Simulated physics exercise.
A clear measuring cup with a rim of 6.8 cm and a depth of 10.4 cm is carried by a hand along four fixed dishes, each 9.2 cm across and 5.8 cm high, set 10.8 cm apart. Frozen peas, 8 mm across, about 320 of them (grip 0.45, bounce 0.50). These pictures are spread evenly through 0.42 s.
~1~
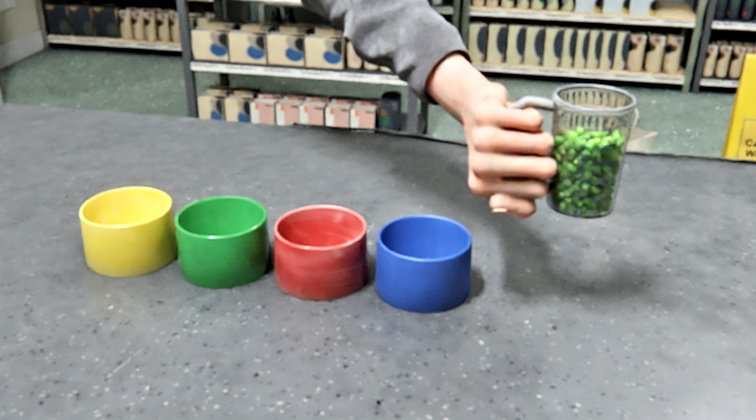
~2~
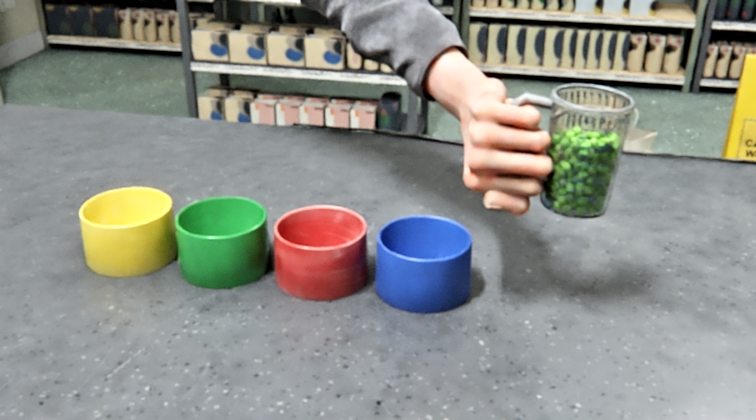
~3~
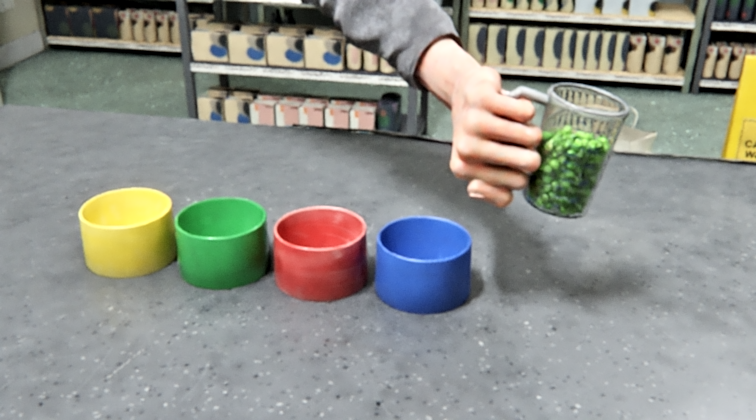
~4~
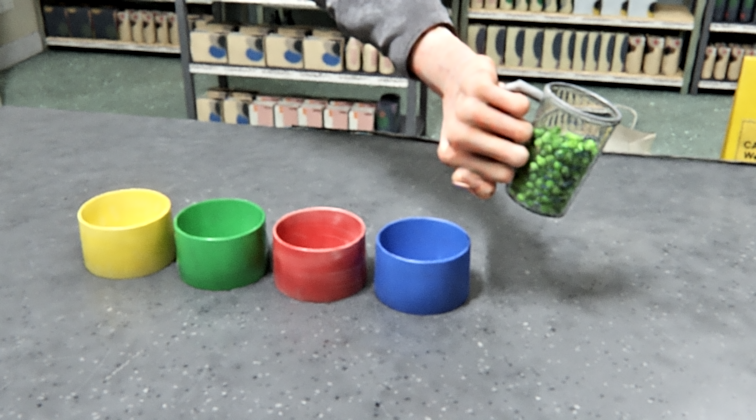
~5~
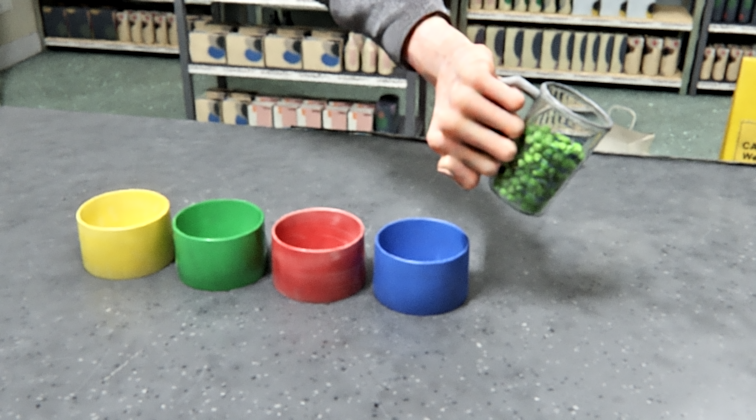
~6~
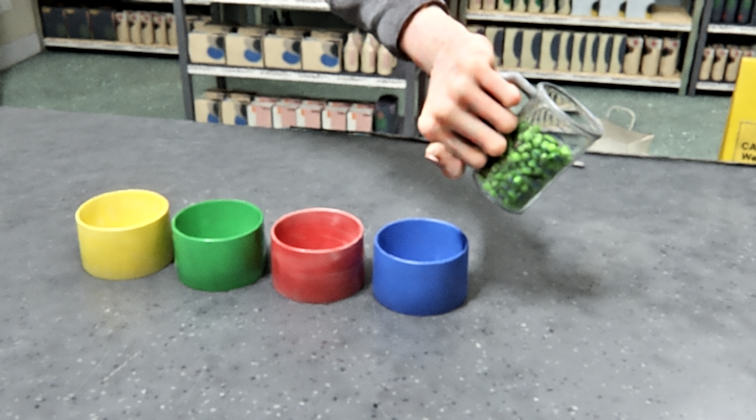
On a gray counter, a hand moves a cup of peas slightly left, tilting it right.
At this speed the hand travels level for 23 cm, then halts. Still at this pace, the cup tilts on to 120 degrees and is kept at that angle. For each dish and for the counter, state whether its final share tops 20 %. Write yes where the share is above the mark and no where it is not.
Red: No, blue: Yes, green: No, yellow: No, counter: Yes.
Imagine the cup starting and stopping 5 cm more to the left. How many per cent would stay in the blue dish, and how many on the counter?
Blue 100, counter 0.
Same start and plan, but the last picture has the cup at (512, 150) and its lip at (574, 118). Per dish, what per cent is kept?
Red 0, blue 100, green 0, yellow 0.
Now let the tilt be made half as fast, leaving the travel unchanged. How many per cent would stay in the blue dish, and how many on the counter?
I'd expect blue to end at 100 and the counter at 0.
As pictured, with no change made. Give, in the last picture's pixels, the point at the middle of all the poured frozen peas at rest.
When it all comes to rest, the middle is near (447, 285).
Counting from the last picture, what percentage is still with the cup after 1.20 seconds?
Close to 10 in a hundred.
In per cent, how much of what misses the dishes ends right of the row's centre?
I'd say near 100 percent.
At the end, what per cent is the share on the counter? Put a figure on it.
Around 45 percent, I'd guess.
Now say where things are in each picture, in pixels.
In the first frame, cup at (587, 152), tilt 0 degrees, lip at (635, 101), moved 0.0 cm; middle of the pieces at (586, 172); blue dish at (425, 237); red dish at (321, 227); green dish at (221, 216); yellow dish at (126, 207).
In the second frame, cup at (583, 152), tilt 3 degrees, lip at (633, 103), moved 0.4 cm; middle of the pieces at (581, 171).
In the third frame, cup at (571, 152), tilt 10 degrees, lip at (627, 109), moved 1.4 cm; middle of the pieces at (567, 171).
In the fourth frame, cup at (559, 152), tilt 18 degrees, lip at (620, 116), moved 2.4 cm; middle of the pieces at (552, 170).
In the fifth frame, cup at (546, 152), tilt 26 degrees, lip at (611, 124), moved 3.4 cm; middle of the pieces at (537, 169).
In the sixth frame, cup at (534, 151), tilt 34 degrees, lip at (601, 132), moved 4.5 cm; middle of the pieces at (522, 167); blue dish at (422, 240); red dish at (318, 230); green dish at (218, 219); yellow dish at (123, 210).
Then, 0.72 s after the last picture, tilt 100 degrees; cup holds 100 %.
Then, 1.20 s after the last picture, tilt 120 degrees; cup holds 10 %, blue 45 %.
Then, 1.75 s after the last picture, tilt 120 degrees; cup holds 0 %, blue 55 %.
In the end, red 0 %, blue 55 %, green 0 %, yellow 0 %, counter 45 %.
